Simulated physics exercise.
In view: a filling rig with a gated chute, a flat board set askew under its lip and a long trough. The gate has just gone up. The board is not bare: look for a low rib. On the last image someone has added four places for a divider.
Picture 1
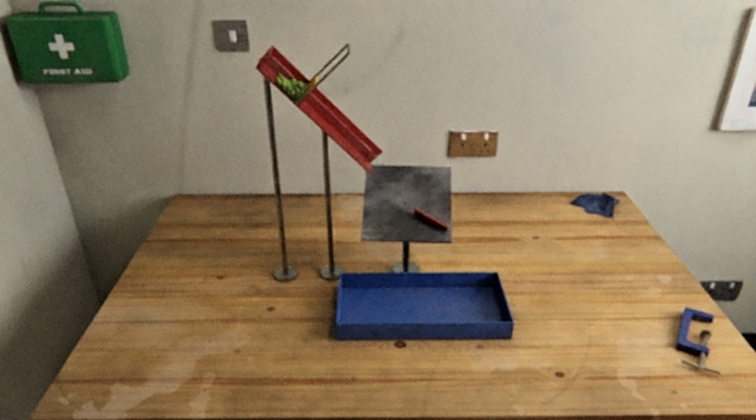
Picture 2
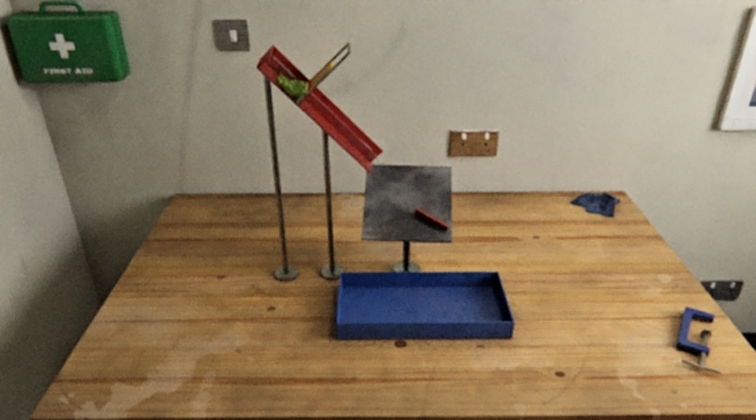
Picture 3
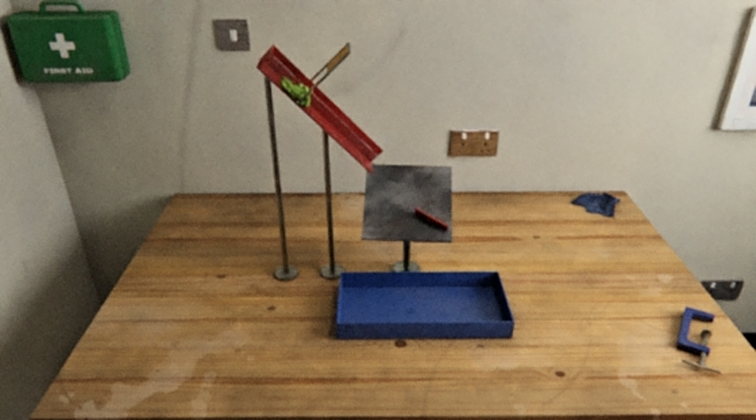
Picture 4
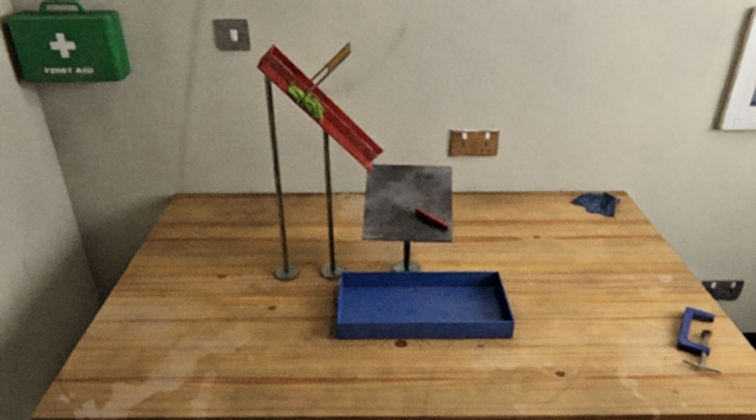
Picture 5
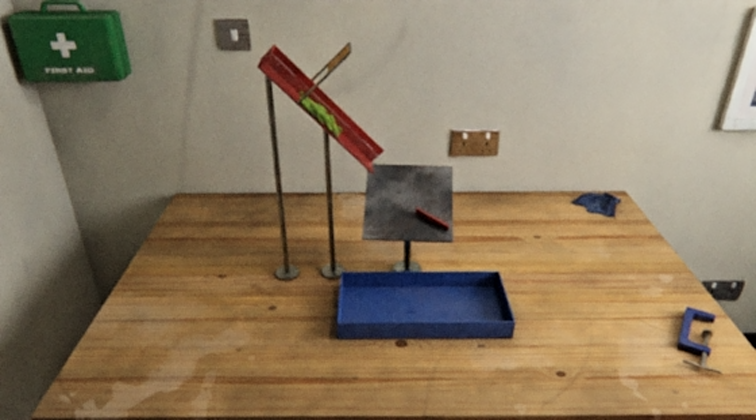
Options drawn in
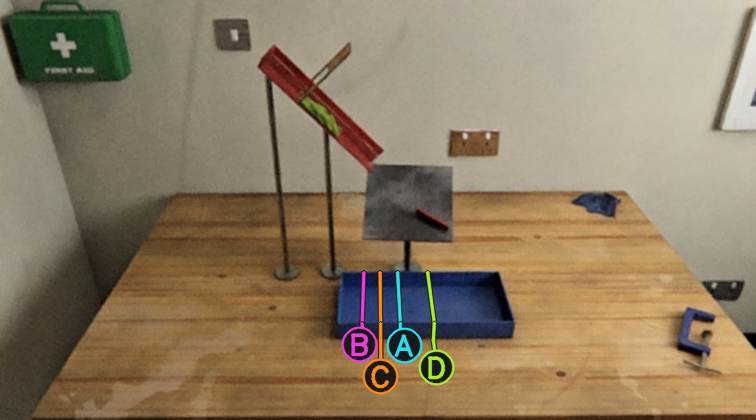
A small heap of green peas slid down a sloping red chute, gradually stretching out and getting about halfway along it, above a tilted dark board with a short red rib and an empty blue trough.
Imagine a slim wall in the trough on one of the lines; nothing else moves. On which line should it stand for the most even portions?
Go for D.
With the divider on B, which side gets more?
More lands on the right.
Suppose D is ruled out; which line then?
That would be A.
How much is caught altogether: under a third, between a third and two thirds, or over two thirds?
About that: Over two thirds.
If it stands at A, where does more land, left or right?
The right side.
On the marked copy, line A crosses the front rim at (400, 322); line B crosses the front rim at (362, 322); line C crosses the front rim at (380, 322); line D crosses the front rim at (434, 322).
With A, of what is caught, a small part on the left of the divider, most on the right.
With B, of what is caught, none on the left of the divider, all on the right.
With C, of what is caught, none on the left of the divider, all on the right.
With D, of what is caught, about a third on the left of the divider, about two thirds on the right.
